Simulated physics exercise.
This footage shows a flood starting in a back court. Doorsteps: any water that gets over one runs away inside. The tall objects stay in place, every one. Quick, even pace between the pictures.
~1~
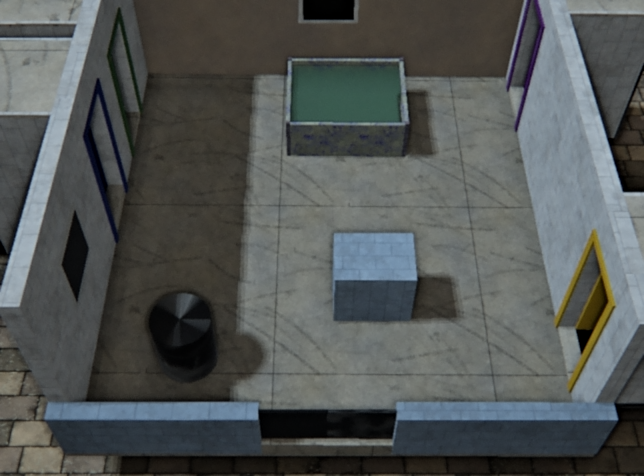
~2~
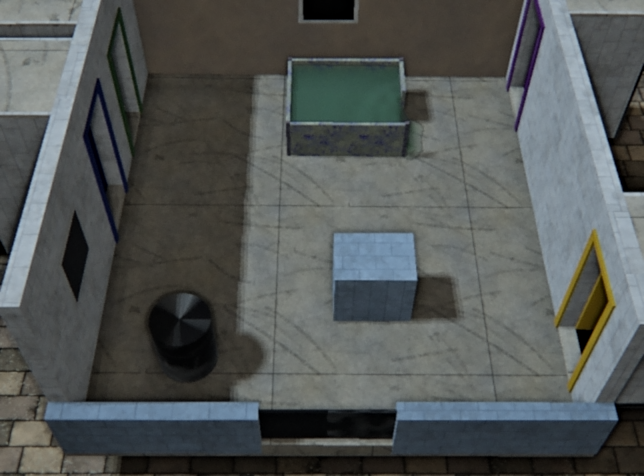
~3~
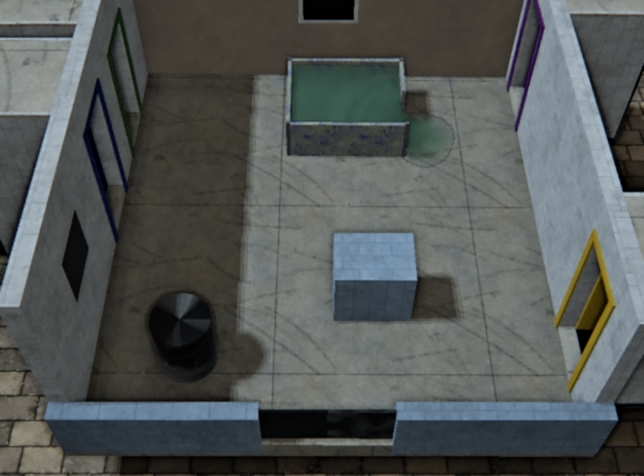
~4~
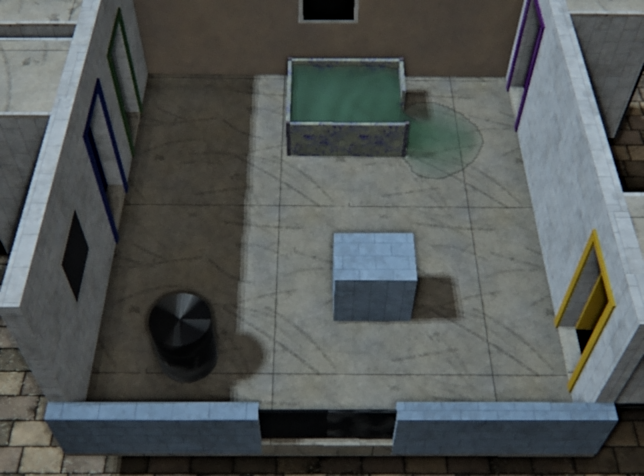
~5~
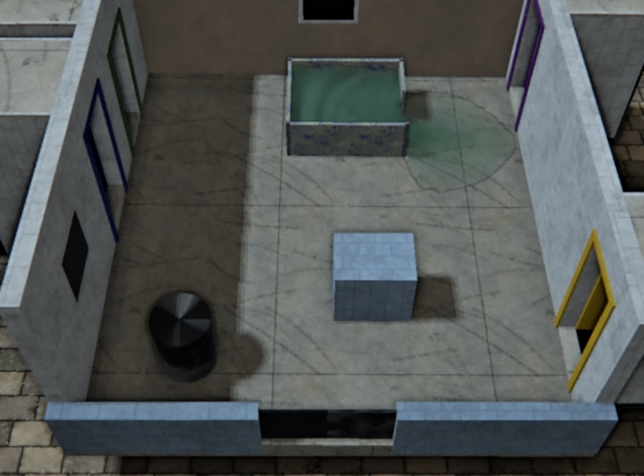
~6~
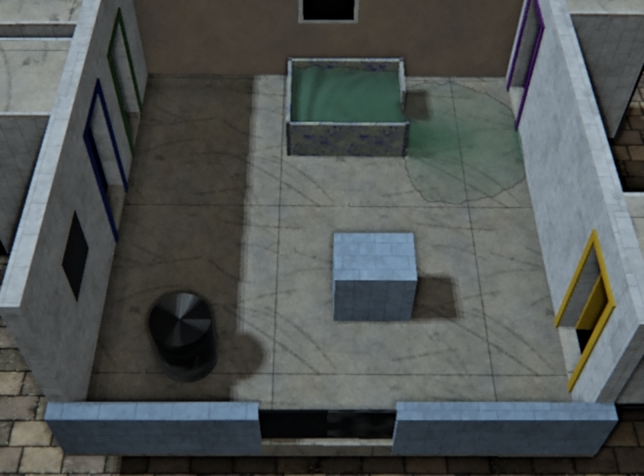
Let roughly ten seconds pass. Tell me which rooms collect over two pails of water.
One by one: The green door is going to allow two buckets or less; the purple door is going to allow over two buckets; the blue door is going to allow two buckets or less; the yellow door is going to allow over two buckets.
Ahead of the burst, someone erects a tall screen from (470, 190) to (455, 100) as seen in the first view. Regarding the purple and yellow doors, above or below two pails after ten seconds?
I'd expect the purple door stays within the limit while the yellow door exceeds the limit.
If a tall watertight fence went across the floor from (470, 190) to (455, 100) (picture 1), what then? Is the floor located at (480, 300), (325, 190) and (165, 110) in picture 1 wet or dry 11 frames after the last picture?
Results in sequence: Swamped / bone-dry / bone-dry.
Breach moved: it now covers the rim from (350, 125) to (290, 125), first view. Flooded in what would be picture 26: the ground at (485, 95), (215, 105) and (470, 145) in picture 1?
Taking the spots in turn: Untouched, untouched and untouched.
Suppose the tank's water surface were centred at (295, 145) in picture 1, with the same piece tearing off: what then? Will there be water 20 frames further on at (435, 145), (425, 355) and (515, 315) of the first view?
The first spot ends up sodden, the second left untouched and the third sodden.
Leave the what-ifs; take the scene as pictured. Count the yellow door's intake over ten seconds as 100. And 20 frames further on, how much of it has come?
Share at that point: Roughly 0 %.
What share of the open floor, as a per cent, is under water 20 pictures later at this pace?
It works out to about 35 in a hundred.
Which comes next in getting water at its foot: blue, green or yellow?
It's the one in yellow.
A moment on, water covers 15 % of the floor; the green door not reached, the purple door under two buckets in, the blue door not reached, the yellow door not reached.
Next, water covers 20 % of the floor; the green door not reached, the purple door over two buckets in, the blue door not reached, the yellow door wet at the sill, nothing in.
Then, water covers 35 % of the floor; the green door not reached, the purple door far over two buckets in, the blue door not reached, the yellow door wet at the sill, nothing in.
Later, water covers 50 % of the floor; the green door not reached, the purple door far over two buckets in, the blue door not reached, the yellow door under two buckets in.
In the end, water covers 80 % of the floor; the green door wet at the sill, nothing in, the purple door far over two buckets in, the blue door wet at the sill, nothing in, the yellow door over two buckets in.
